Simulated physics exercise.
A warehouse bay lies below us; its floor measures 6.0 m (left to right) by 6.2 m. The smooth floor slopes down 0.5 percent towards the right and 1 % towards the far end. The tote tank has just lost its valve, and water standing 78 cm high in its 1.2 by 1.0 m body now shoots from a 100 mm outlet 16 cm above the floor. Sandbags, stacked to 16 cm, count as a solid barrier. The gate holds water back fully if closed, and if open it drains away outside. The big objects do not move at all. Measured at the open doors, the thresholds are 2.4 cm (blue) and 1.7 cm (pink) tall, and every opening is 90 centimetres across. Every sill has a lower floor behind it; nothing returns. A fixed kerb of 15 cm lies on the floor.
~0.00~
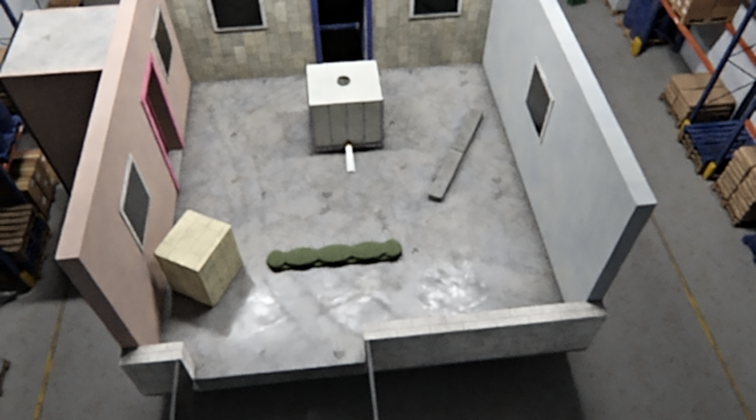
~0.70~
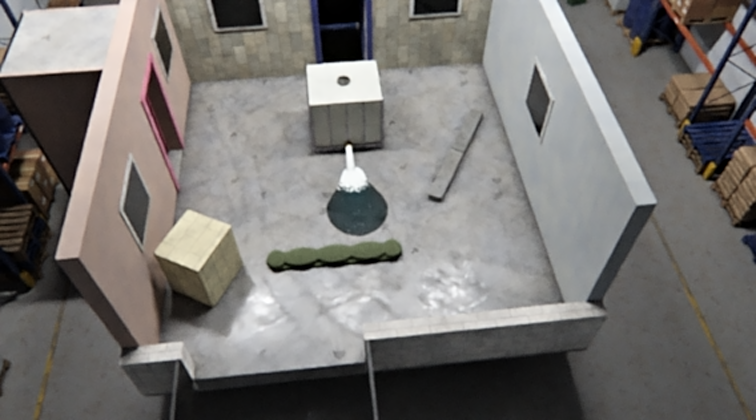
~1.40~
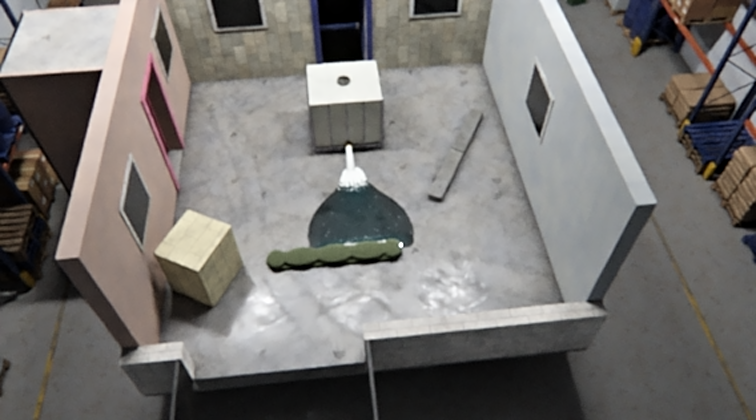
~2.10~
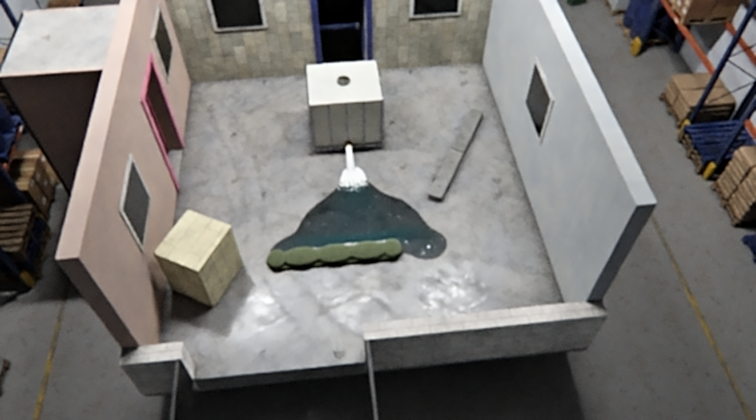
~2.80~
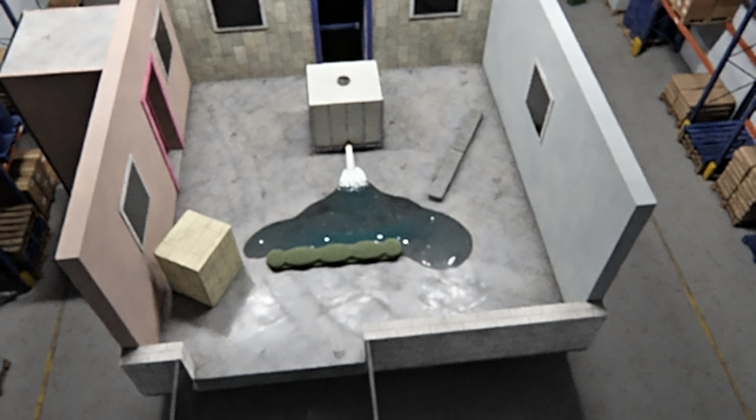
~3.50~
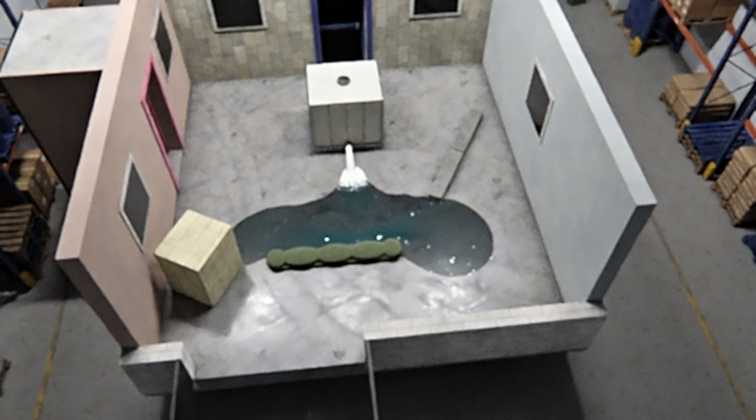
Dark teal water shoots from a short white spout on a pale, panelled tank and spreads across the grey floor of a walled warehouse bay, seen from above by a still camera. A yellowish block sits left beside a pinkish wall, a low green scalloped barrier lies in front, and a grey beam rests right. The water fans toward the barrier, then widens around both ends into a broad pool.
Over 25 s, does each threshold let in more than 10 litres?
In the end blue door: Under; pink door: Under.
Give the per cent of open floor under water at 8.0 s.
Near 35 per cent of the floor.
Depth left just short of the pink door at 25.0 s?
Depth: Approx. 0.8 cm.
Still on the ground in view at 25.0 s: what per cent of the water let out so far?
Roughly 100 in a hundred.
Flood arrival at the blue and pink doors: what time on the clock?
Times - blue 16.5 s, pink 8.0 s.
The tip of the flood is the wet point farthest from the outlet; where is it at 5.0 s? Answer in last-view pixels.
Roughly at (513, 268).
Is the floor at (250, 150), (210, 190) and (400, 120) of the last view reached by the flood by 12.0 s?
One by one, I'd say swamped, swamped and spared.
After 5.0 s water covers 20 % of the floor and is deepest (6 cm) near (361, 244); blue door not reached, pink door not reached.
After 8.0 s water covers 35 % of the floor and is deepest (6 cm) near (360, 235); blue door not reached, pink door not reached.
After 12.0 s water covers 50 % of the floor and is deepest (5 cm) near (360, 235); blue door not reached, pink door 1.1 cm at the sill, 0 L in.
After 16.0 s water covers 65 % of the floor and is deepest (6 cm) near (353, 171); blue door not reached, pink door 1 cm at the sill, 0 L in.
After 25.0 s water covers 75 % of the floor and is deepest (5 cm) near (353, 171); blue door 2.6 cm at the sill, 0 L in, pink door 0.83 cm at the sill, 0 L in.
